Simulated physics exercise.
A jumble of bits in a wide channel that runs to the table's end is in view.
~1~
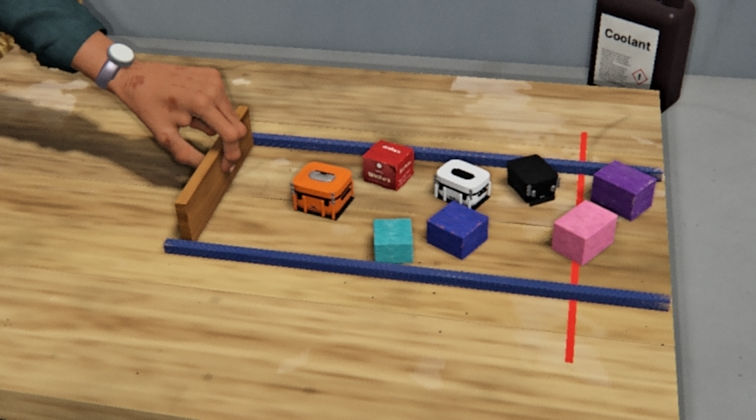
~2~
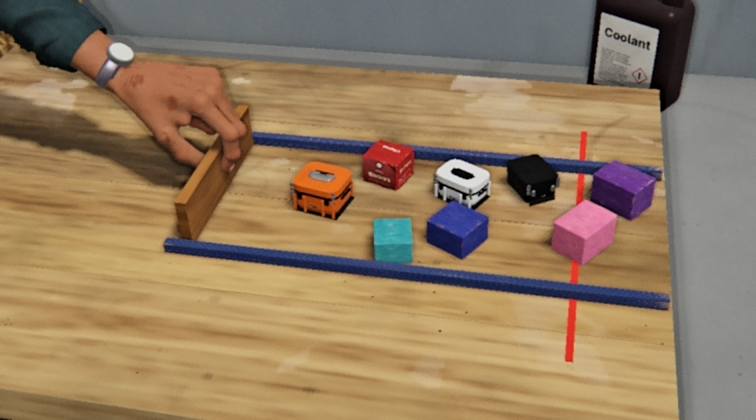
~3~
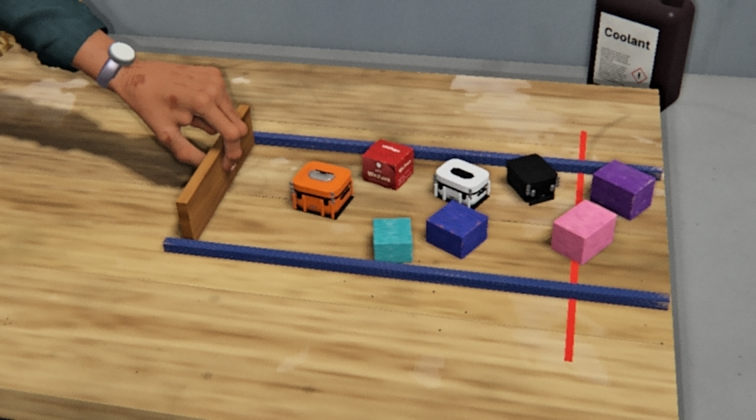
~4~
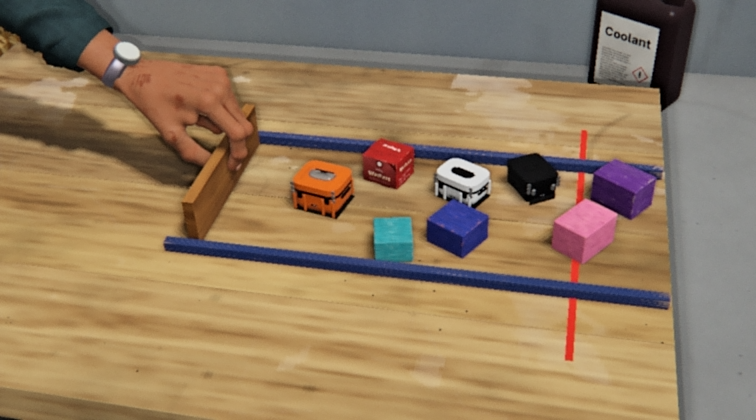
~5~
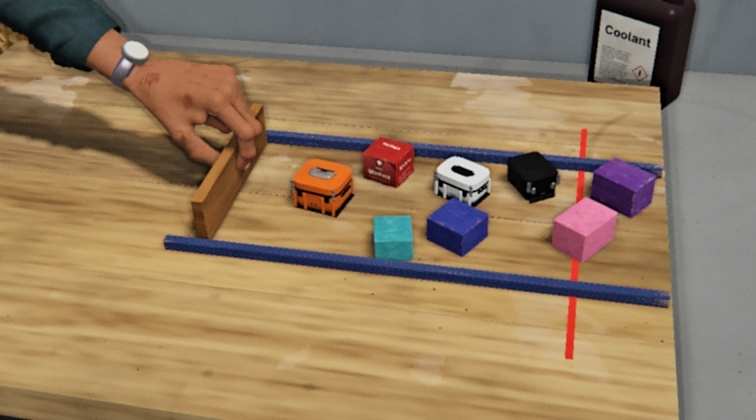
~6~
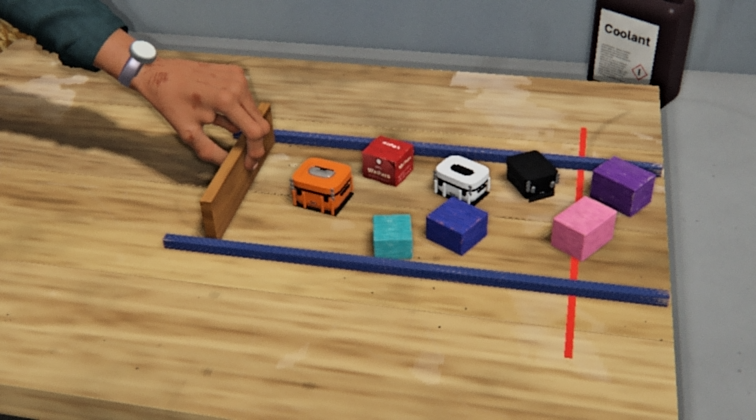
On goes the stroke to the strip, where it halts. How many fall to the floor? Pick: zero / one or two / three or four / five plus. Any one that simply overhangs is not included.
That comes to one or two.
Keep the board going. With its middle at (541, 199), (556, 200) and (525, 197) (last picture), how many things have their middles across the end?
Respectively 0, 1 and 0.
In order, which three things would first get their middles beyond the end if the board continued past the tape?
Earliest to latest: The purple block, the pink block, the black case.
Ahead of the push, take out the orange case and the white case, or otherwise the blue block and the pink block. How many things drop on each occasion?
Going first to second: 1 and 1.
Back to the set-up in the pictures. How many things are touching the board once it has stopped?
In contact: 3.
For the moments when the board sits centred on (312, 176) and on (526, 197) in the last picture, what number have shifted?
I make it 1 at the first spot and 8 at the other.
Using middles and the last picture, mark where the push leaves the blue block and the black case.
First: About (639, 253); second: About (646, 176).
A little later, none off yet; purple block at rest near (622, 186); pink block at rest near (583, 229); black case at rest near (531, 177).
Next, none off yet; purple block at rest near (622, 186); pink block at rest near (583, 229); black case shifted a little near (554, 173).
When it is over, the number that fall off is one or two; down, pink block and purple block.
